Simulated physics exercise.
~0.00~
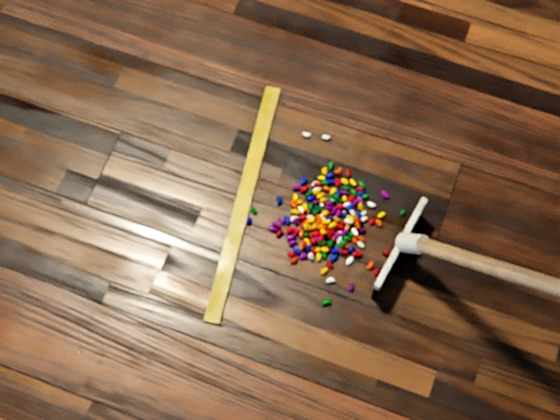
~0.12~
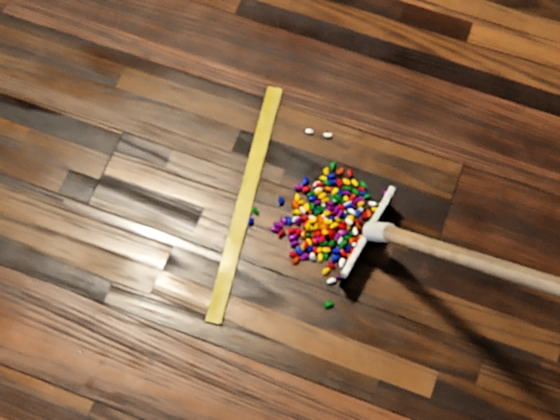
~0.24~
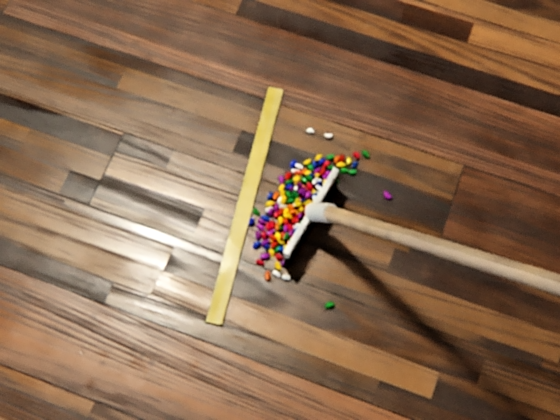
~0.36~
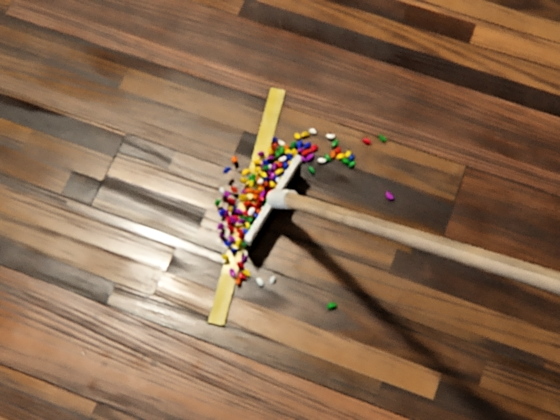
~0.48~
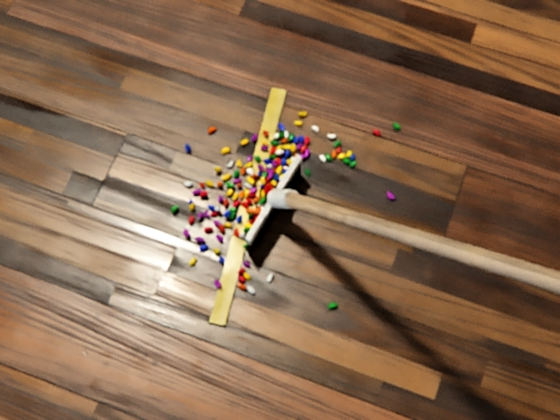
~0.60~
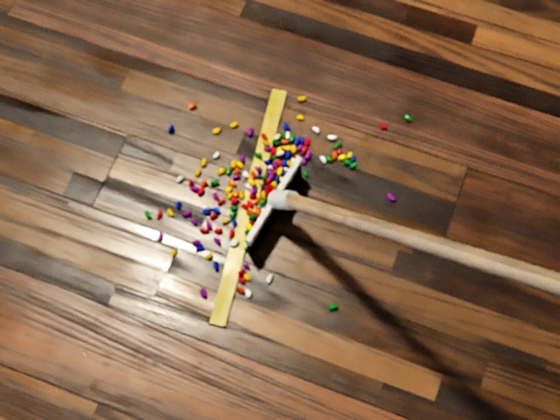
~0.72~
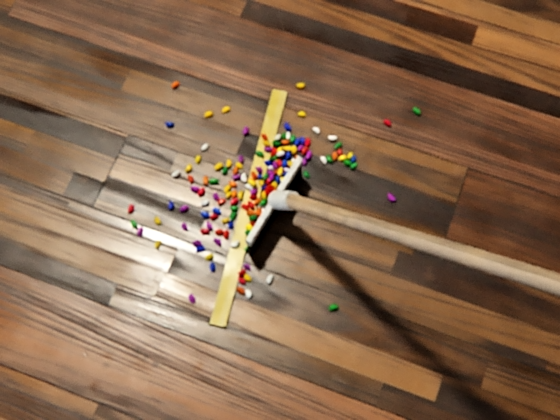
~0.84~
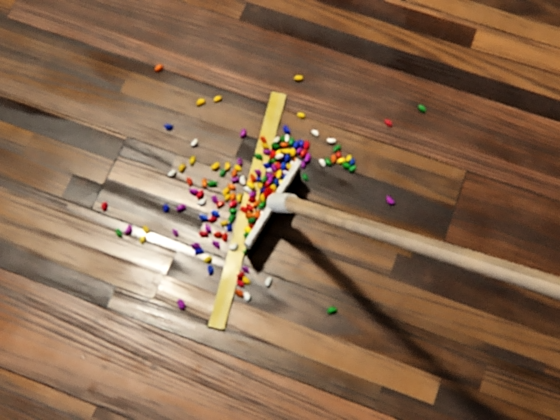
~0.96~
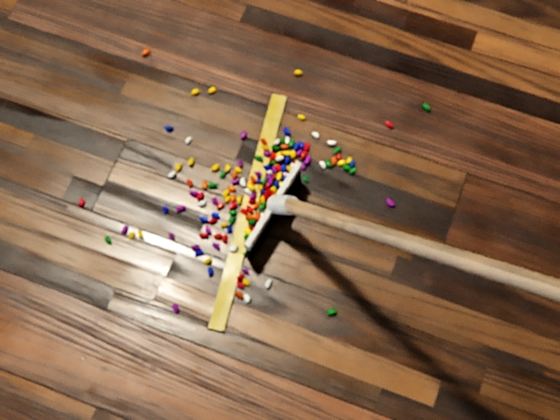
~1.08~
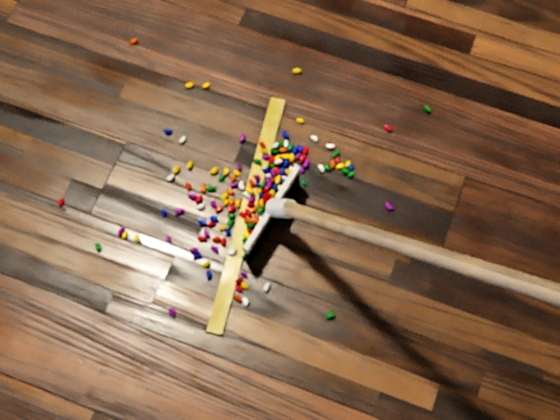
White squeegee pushing spilt multicoloured jelly beans left against a yellow strip, then stopping as many scatter beyond and others stay behind it.
